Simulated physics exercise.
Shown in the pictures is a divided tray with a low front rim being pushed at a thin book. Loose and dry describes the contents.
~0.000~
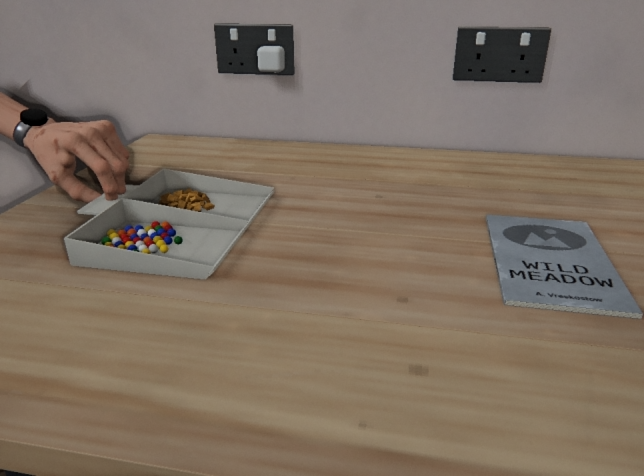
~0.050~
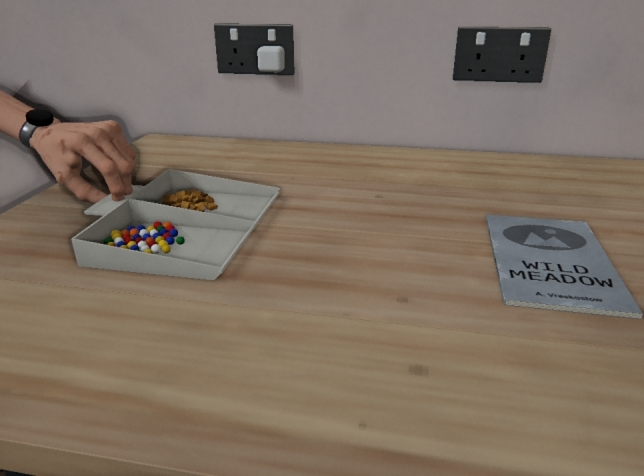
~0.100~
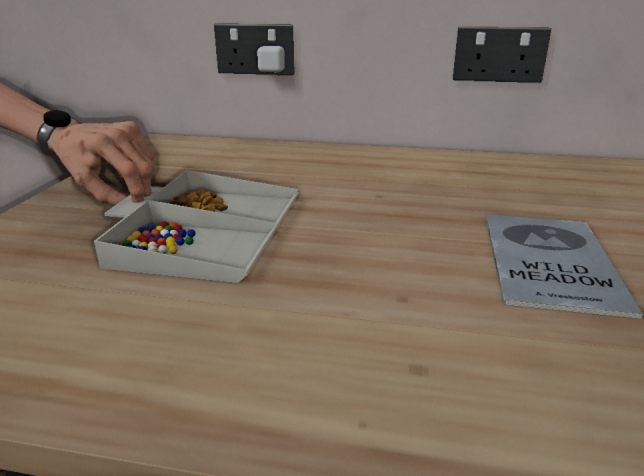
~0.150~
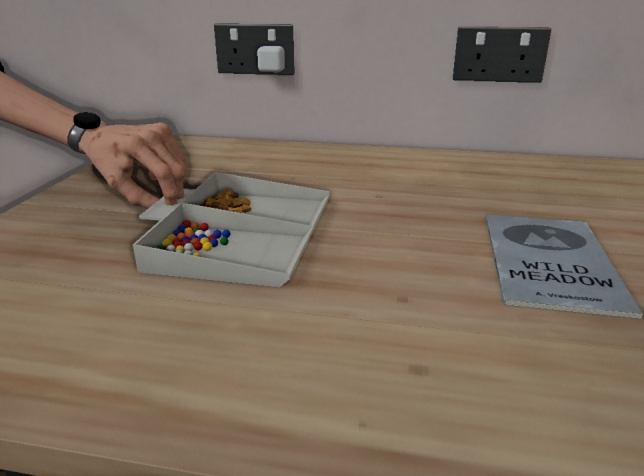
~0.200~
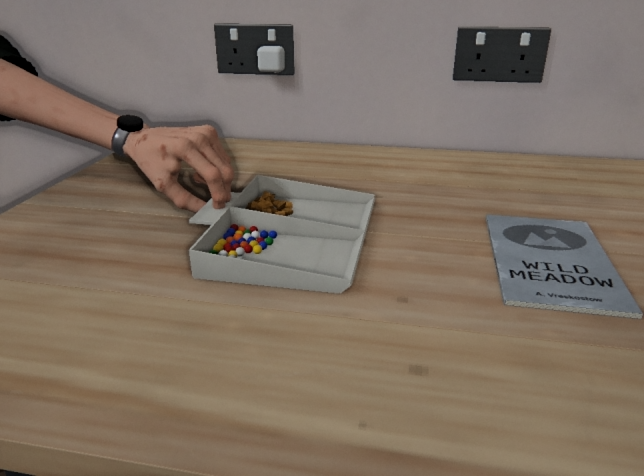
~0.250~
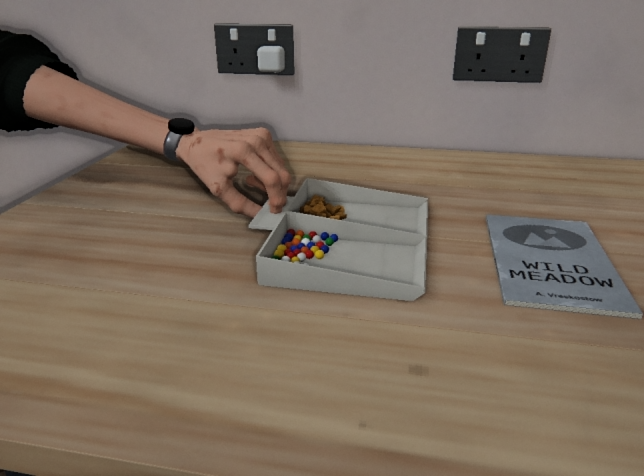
Divided tray of colourful round beads and brown cereal pieces sliding right across a wooden table, pushed by a hand.
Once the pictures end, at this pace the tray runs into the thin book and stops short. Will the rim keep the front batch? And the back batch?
The front batch spills some. Back batch: It spills some.
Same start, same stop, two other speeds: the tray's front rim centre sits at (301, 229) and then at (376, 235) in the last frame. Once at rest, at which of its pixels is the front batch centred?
The middle stops roughly at (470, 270) the first time and at (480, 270) the second time.
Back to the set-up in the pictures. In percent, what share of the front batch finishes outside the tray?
Roughly 60 percent.
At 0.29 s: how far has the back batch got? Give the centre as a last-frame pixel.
(359, 217), give or take.
After 0.29 s, tray still sliding, front rim near (467, 242); front batch all inside; back batch all inside.
After 0.42 s, tray stopped at the thin book; front batch near a quarter out of the tray; back batch a little out of the tray.
After 0.64 s, tray stopped at the thin book; front batch near half out of the tray; back batch near half out of the tray.
In the end (1.4 s), tray stopped at the thin book; front batch near half out of the tray; back batch near half out of the tray.
